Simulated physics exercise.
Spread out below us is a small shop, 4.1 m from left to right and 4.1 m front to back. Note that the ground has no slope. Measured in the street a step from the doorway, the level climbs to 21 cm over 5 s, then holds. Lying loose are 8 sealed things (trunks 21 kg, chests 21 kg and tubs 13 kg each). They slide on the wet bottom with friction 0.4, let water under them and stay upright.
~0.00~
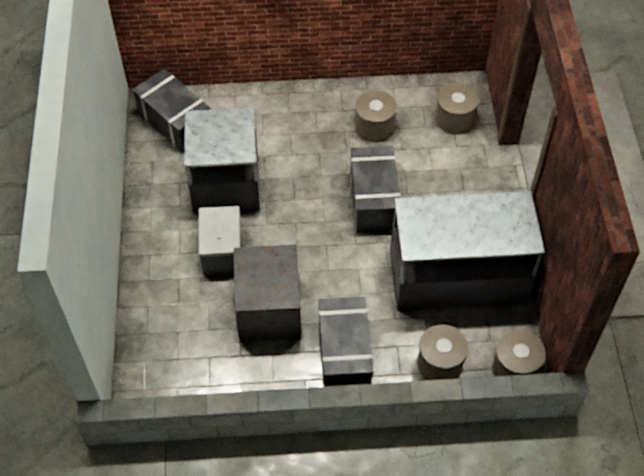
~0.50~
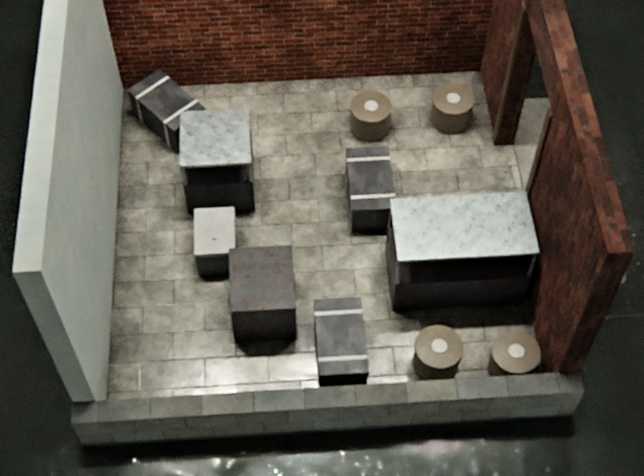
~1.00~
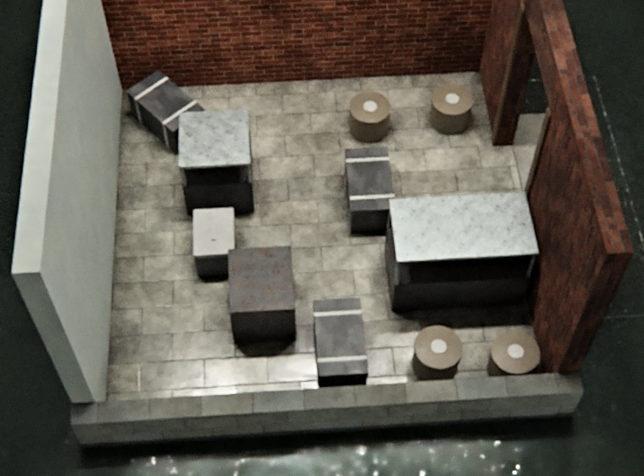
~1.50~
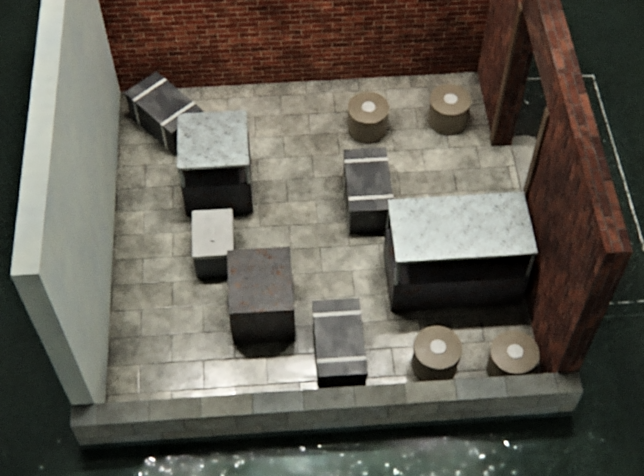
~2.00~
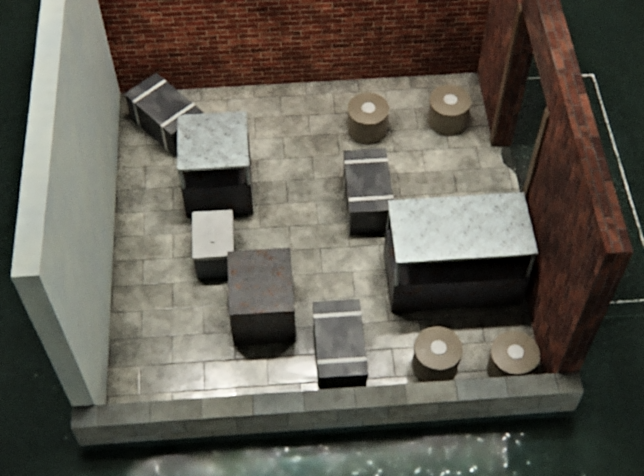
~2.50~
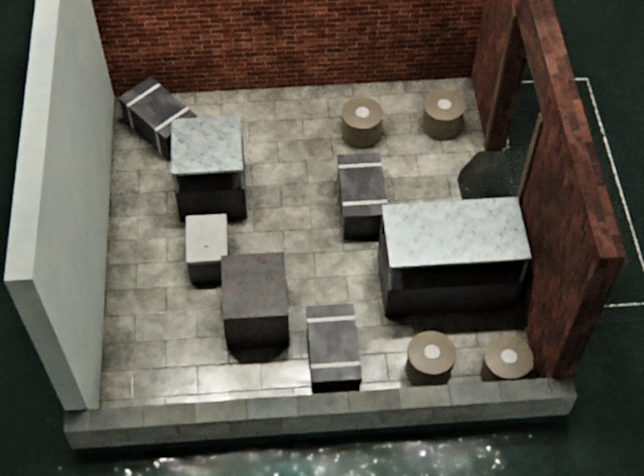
Dark water spread over the ground around a small brick-walled shop, then a little crept in through the doorway on the right, while the chests, tubs and tables inside stayed where they were.
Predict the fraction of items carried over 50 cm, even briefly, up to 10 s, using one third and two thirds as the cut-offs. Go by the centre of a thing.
The fraction is below one third.
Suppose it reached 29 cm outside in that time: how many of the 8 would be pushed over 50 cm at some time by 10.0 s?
Then it comes to 4.
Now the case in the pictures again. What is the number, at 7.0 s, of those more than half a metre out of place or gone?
At that moment it comes to 1.
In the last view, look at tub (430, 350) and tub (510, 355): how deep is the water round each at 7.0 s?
Depths: Near 0 cm, then near 0 cm.
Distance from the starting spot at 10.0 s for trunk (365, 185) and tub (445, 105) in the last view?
Respectively 120 and 0 centimetres.
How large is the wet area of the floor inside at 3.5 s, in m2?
Flooded: Near 1.5 m2.
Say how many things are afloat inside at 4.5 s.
Total: 0.
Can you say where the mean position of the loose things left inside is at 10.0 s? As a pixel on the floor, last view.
I'd say about (321, 244) in the last view.
After 3.5 s 0 of 8 are over 50 cm from their spots; 0 afloat.
After 4.5 s 0 of 8 are over 50 cm from their spots; 0 afloat.
After 7.0 s 1 of 8 are over 50 cm from their spots; 1 afloat.
After 10.0 s 2 of 8 are over 50 cm from their spots, and 2 have been at some point; 3 afloat.
